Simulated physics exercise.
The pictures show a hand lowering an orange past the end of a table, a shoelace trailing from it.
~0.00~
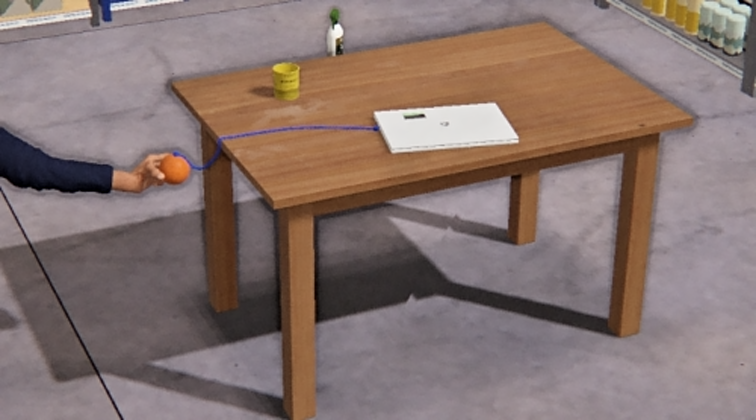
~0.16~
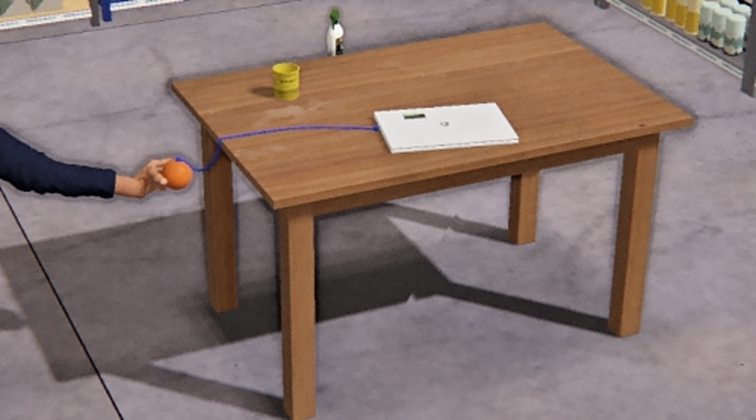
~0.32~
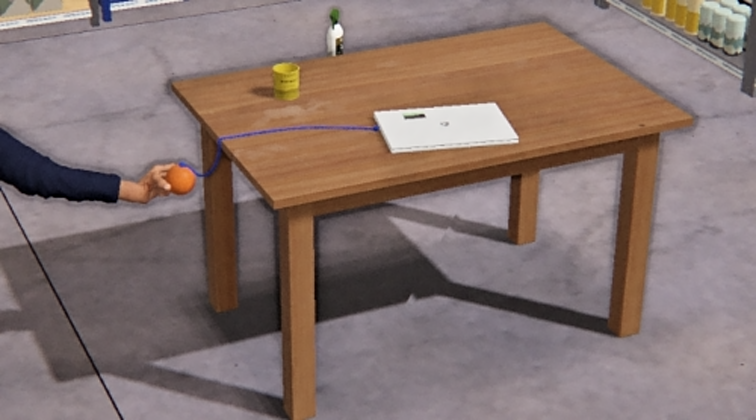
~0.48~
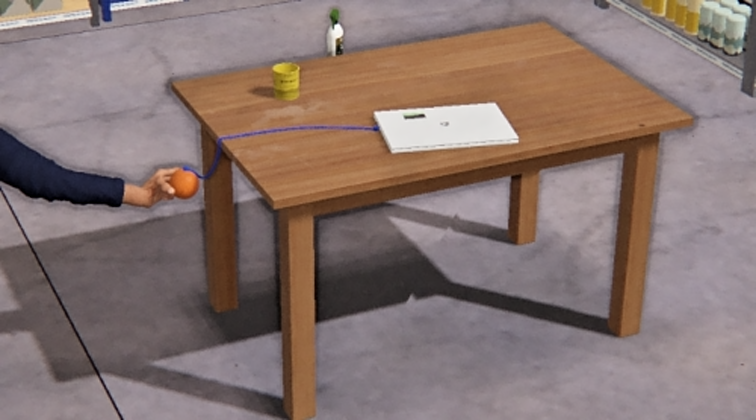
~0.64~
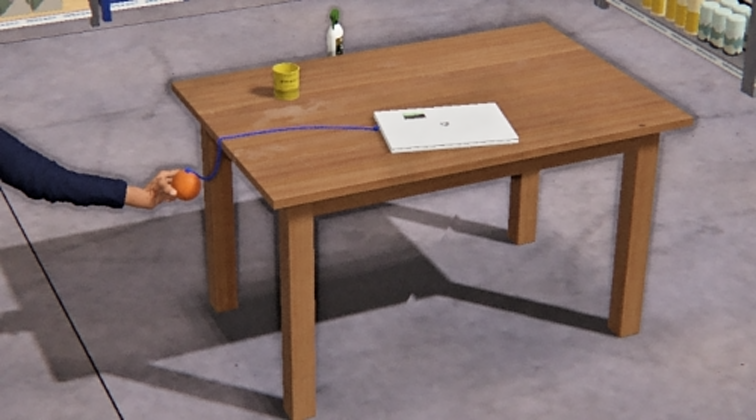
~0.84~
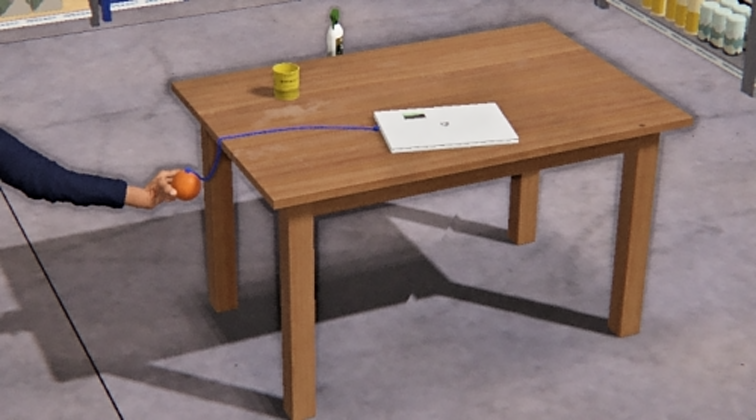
On a concrete floor near stocked shelves, a wooden table holds a yellow cup and a white laptop tied to a blue shoelace. Beyond the table's left edge, a hand holds an orange at the lace's other end, lowers it slightly while easing right, then keeps nearly still.
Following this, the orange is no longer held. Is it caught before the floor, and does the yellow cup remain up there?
Well, the orange stays aloft; as for the yellow cup, it holds its position.
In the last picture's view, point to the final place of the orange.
Close to (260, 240).
By 1.52 s, orange in the air near (261, 232); laptop still; cup still.
By 2.42 s, orange in the air near (271, 231); laptop still; cup still.
When it is over, orange in the air near (260, 240); laptop still; cup still. The orange ends up dangling and the yellow cup keeps its place.
